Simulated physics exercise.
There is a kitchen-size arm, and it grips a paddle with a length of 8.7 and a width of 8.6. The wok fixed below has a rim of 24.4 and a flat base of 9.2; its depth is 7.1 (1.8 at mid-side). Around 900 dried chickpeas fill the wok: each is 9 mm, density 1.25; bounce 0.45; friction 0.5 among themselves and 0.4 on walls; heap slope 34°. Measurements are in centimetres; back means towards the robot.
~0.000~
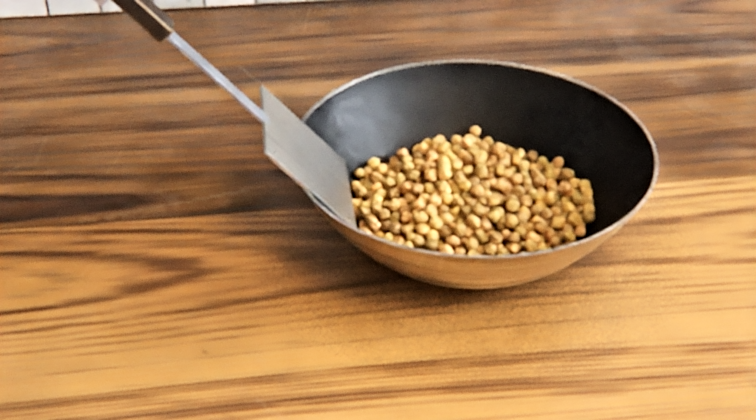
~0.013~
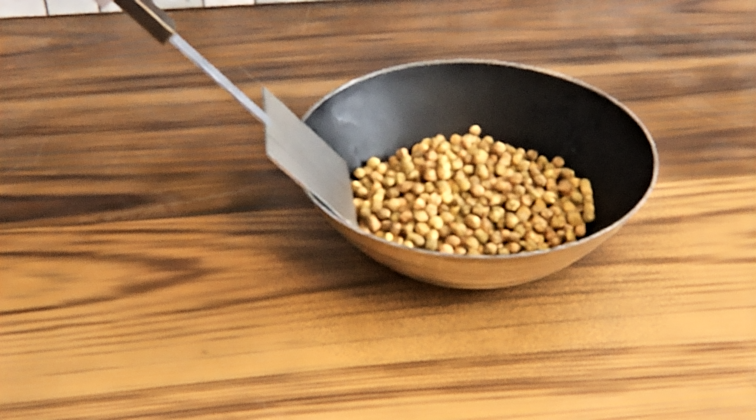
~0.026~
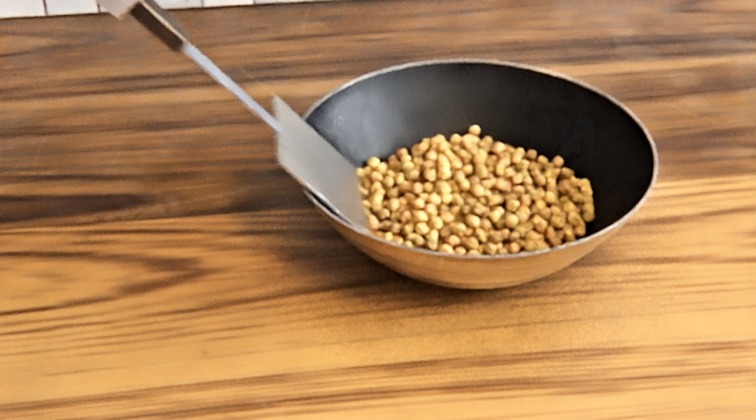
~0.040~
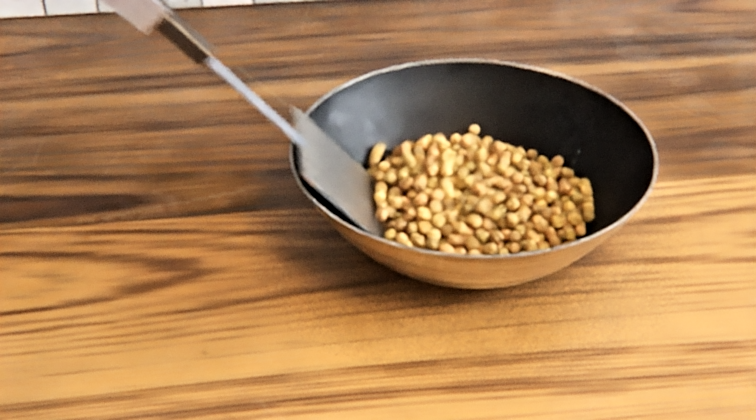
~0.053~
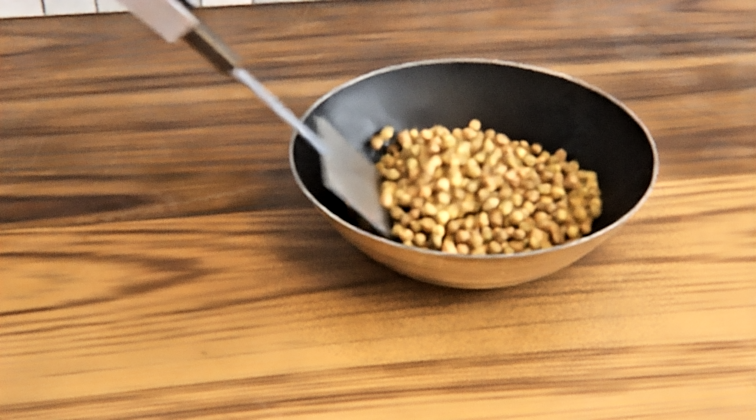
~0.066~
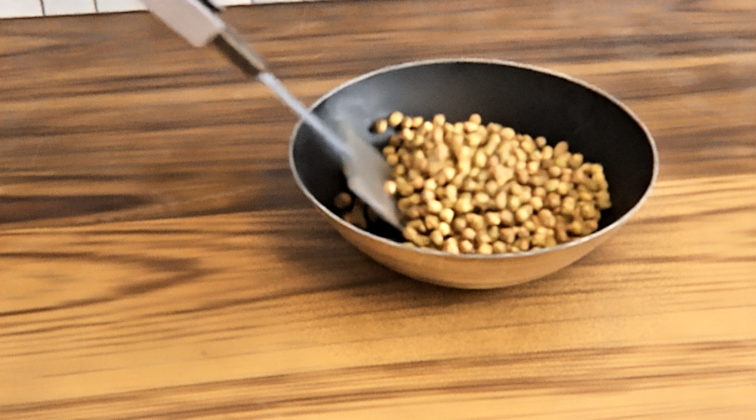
Metal spatula sliding down into a dark wok on a wooden surface, pushing a heap of dried chickpeas to the right.
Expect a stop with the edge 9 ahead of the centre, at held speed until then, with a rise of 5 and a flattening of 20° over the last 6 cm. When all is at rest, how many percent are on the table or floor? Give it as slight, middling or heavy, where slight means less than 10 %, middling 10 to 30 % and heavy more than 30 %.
Heavy.
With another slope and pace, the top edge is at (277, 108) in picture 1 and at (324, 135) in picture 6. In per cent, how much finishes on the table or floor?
Around 30 per cent finishes on the table or floor.
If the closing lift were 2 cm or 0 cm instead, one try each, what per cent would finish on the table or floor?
Roughly 45 % and then 45 %.
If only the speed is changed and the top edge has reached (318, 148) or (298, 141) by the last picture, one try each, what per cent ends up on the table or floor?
That comes to about 30 and about 20 percent, in that order.
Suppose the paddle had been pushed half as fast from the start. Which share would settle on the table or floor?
Then around 25 percent would finish on the table or floor.
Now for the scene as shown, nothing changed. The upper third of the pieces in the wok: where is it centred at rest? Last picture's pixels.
Approximately at pixel (560, 191).
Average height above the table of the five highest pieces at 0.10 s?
Some 8 cm.
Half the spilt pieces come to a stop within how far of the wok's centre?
Close to 56 cm from the centre.
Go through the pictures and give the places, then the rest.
The first picture shows the paddle top edge at (263, 118), sloping 50°; upper third of the load around (467, 198), from x 355 to 590, top at y 130; 900 in the wok.
The second picture shows the paddle top edge at (265, 120), sloping 50°; upper third of the load around (467, 198), from x 355 to 590, top at y 130.
The third picture shows the paddle top edge at (277, 128), sloping 50°; upper third of the load around (467, 198), from x 350 to 590, top at y 130.
The fourth picture shows the paddle top edge at (299, 140), sloping 50°; upper third of the load around (467, 194), from x 355 to 590, top at y 130.
The fifth picture shows the paddle top edge at (323, 149), sloping 50°; upper third of the load around (470, 186), from x 350 to 595, top at y 125.
The sixth picture shows the paddle top edge at (347, 152), sloping 50°; upper third of the load around (475, 177), from x 340 to 605, top at y 120; 900 in the wok.
After 0.10 s, sloping 50°, highest piece 9 above the table; 900 in the wok.
After 0.13 s, sloping 44°, highest piece 11 above the table; 900 in the wok.
After 0.35 s, sloping 30°, highest piece 33 above the table; 547 in the wok, 44 on the table or floor, 309 on the blade or in flight.
After 1.40 s, sloping 30°, highest piece 6 above the table; 546 in the wok, 354 on the table or floor.
In the end, 546 in the wok, 354 on the table or floor. That is 39 % on the table or floor.
